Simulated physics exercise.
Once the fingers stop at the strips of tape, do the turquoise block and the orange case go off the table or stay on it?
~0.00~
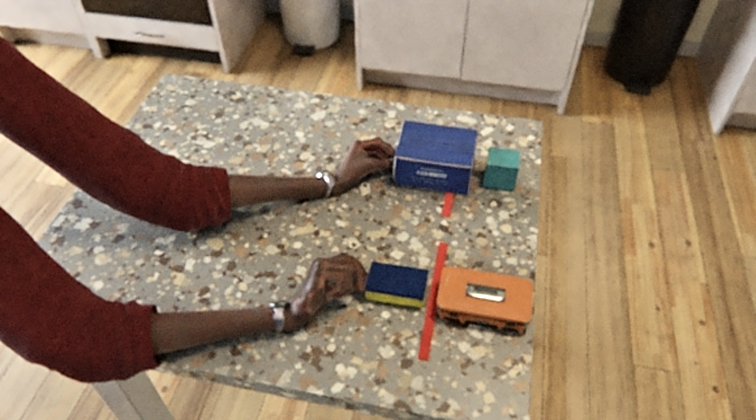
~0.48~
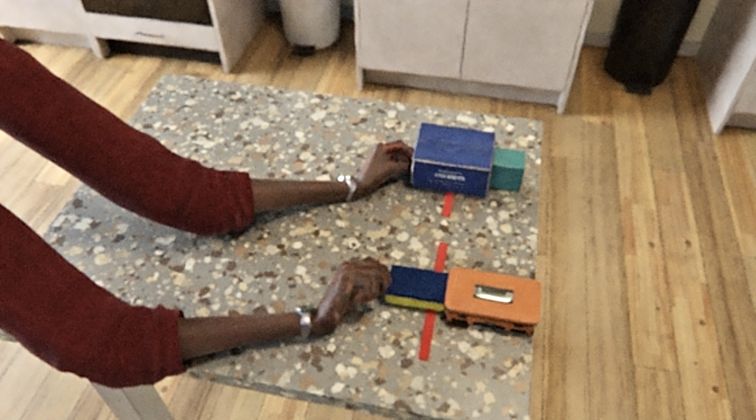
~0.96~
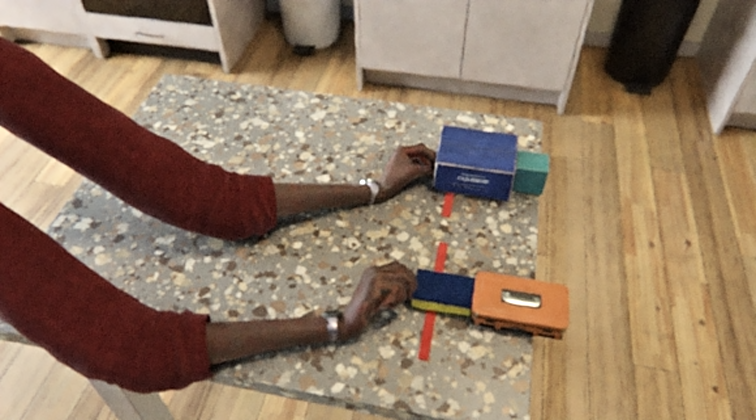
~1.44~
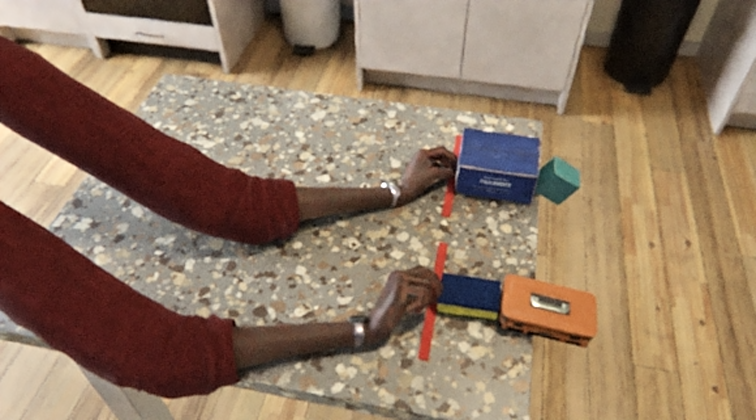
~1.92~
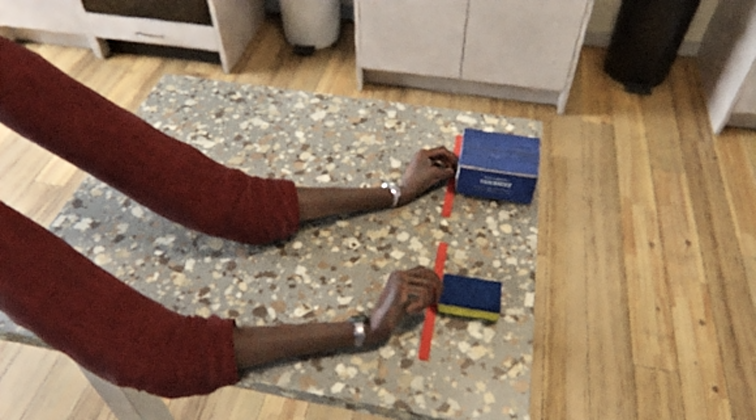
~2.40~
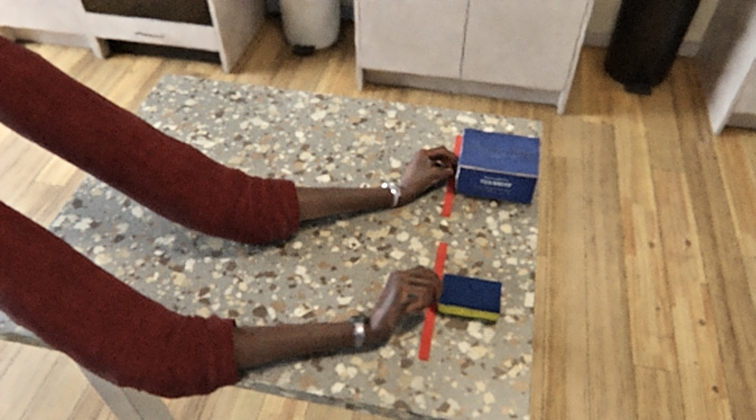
Both go off the table. The turquoise block and the orange case drop over the edge, leaving only the blue box and the sponge on top.
